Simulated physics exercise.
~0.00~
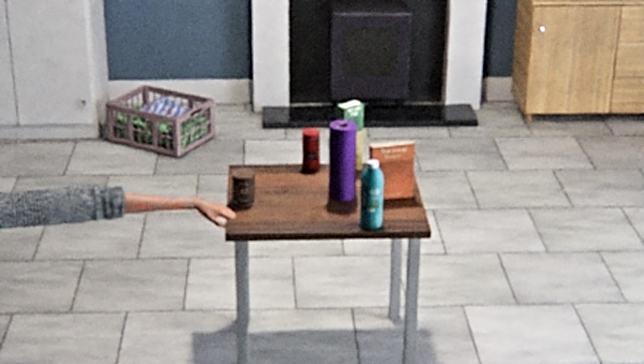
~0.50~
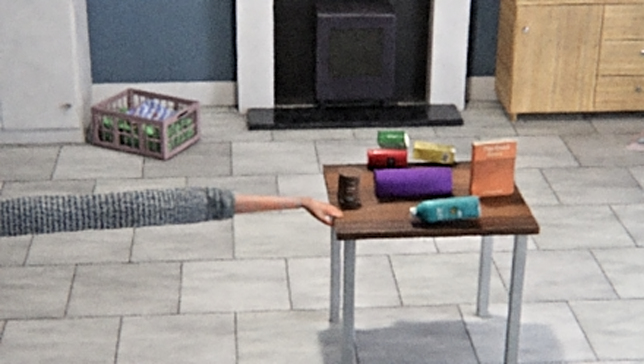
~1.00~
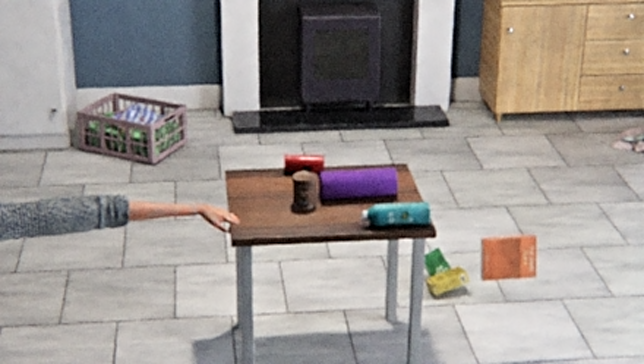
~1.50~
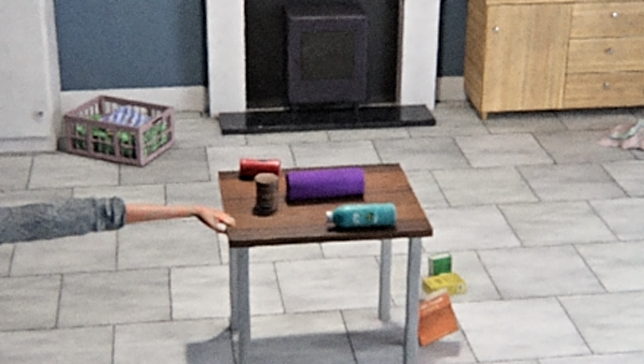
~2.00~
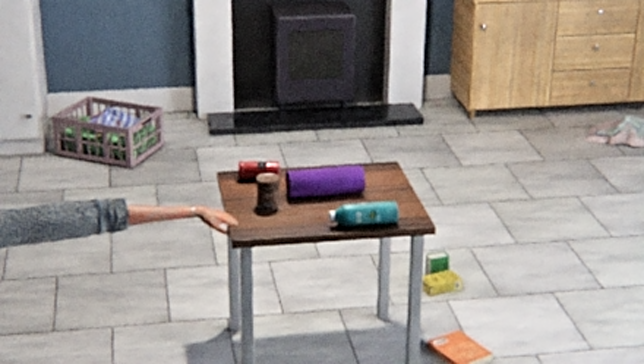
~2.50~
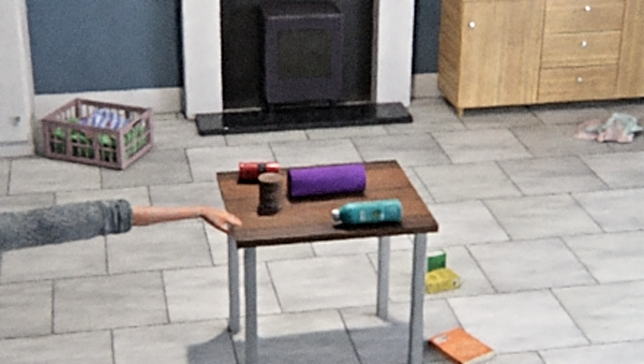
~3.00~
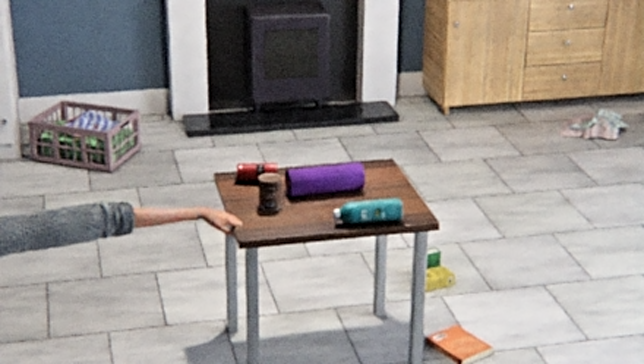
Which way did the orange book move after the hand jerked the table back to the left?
The orange book moved down, dropping past the right side of the table and ending up lying on the floor.
